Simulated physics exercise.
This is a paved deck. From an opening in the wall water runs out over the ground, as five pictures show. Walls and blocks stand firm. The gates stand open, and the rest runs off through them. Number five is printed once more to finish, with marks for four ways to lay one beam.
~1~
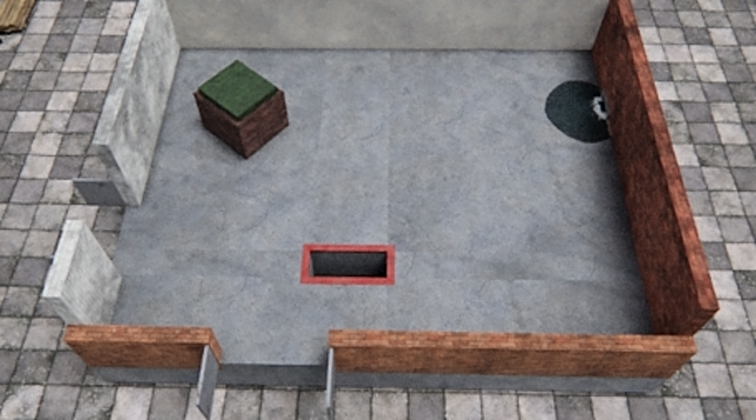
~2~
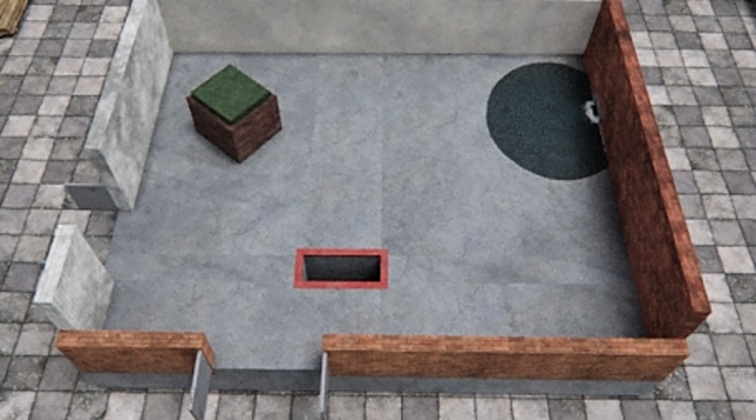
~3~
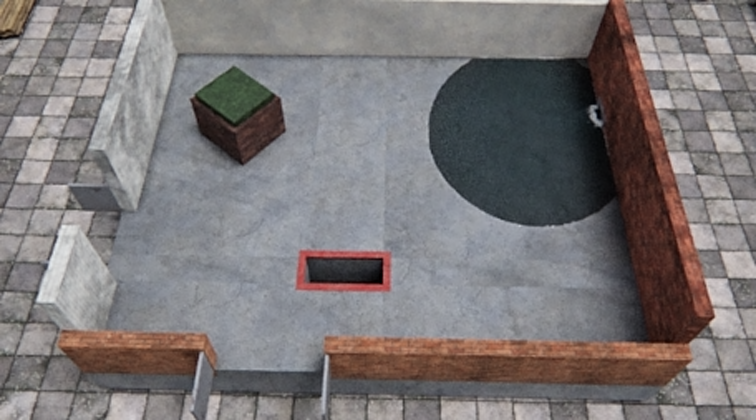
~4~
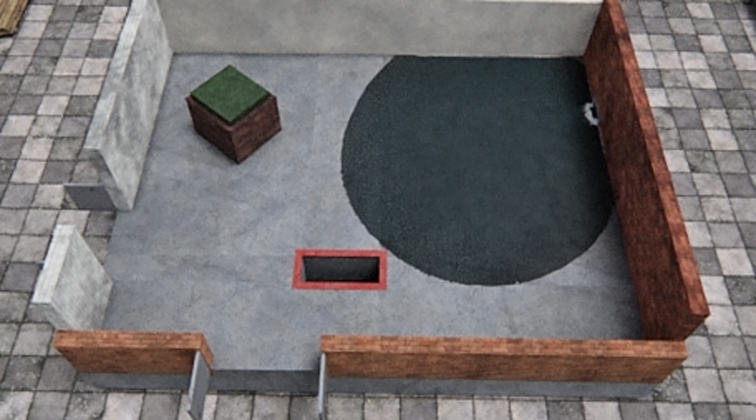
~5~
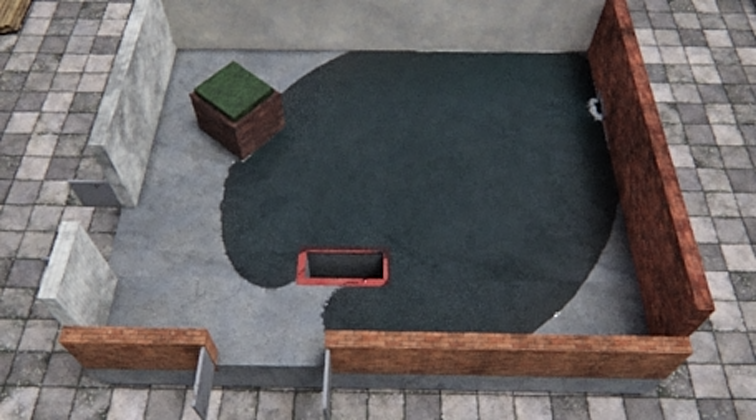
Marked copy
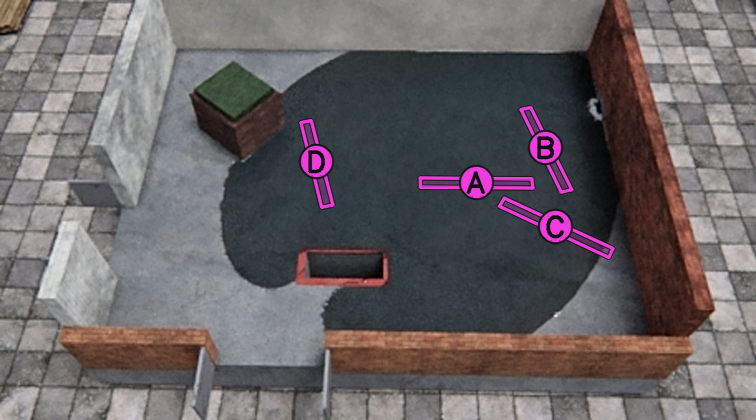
Dark water spread from an outfall in the right-hand brick wall across a walled paved deck, widening in a rounded patch until it reached the grass-topped block and ran into the red-rimmed drain.
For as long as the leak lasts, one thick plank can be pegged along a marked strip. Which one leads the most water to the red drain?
Use place D.
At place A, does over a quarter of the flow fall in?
No, it does not.
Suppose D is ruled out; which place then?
C it is.
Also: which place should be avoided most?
A it is.
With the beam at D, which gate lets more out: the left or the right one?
More leaves on the left.
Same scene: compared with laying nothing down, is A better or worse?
It is worse.
On the marked copy, A from (420, 182) to (532, 183); B from (525, 108) to (566, 190); C from (501, 202) to (610, 252); D from (306, 121) to (327, 206).
With A, about 11 % of the stream runs into the red drain, about 89 % out by the gates.
With B, about 14 % of the stream runs into the red drain, about 85 % out by the gates.
With C, about 27 % of the stream runs into the red drain, about 73 % out by the gates.
With D, about 50 % of the stream runs into the red drain, about 49 % out by the gates.
